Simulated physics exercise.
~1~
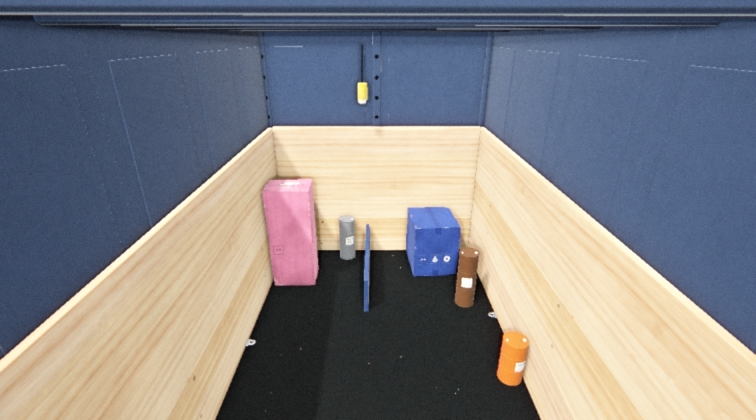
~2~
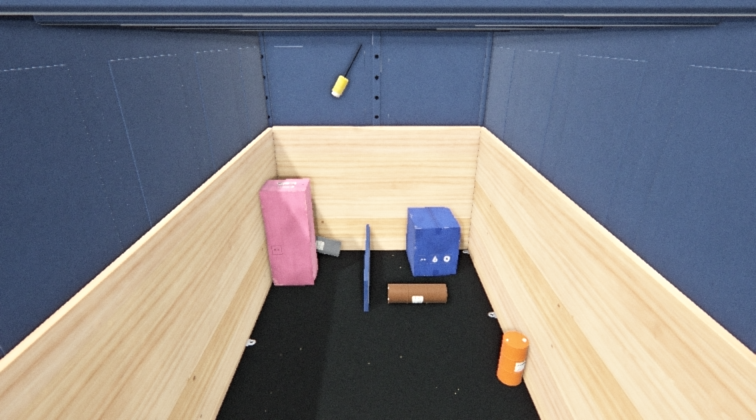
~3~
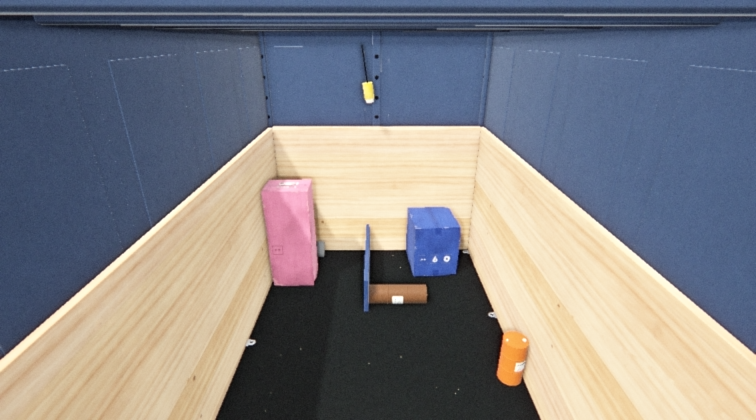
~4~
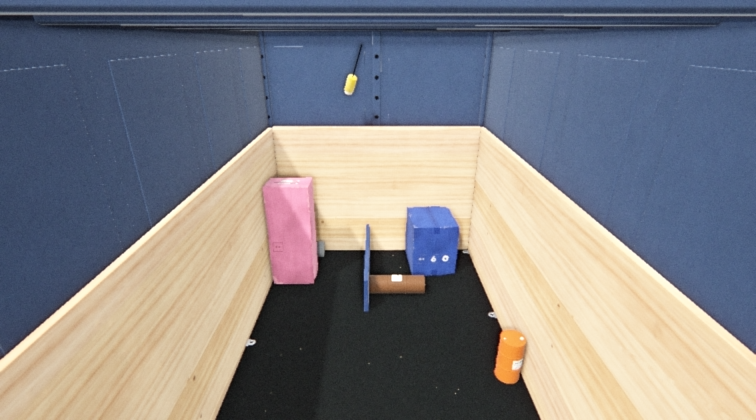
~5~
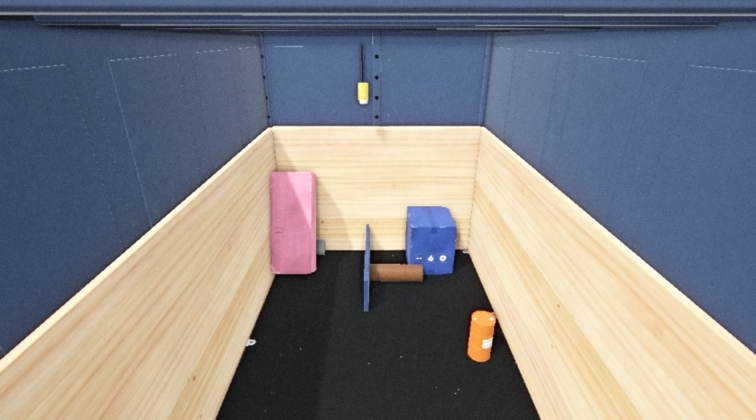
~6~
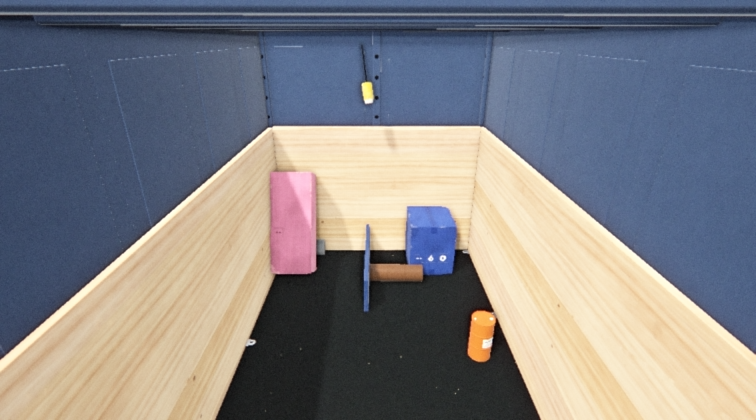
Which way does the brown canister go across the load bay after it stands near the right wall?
It topples and moves to the left, ending on its side against the low blue board.
Brown and grey canisters toppling and shifting left in a van's load bay, then a pink box leaning and orange canister sliding.
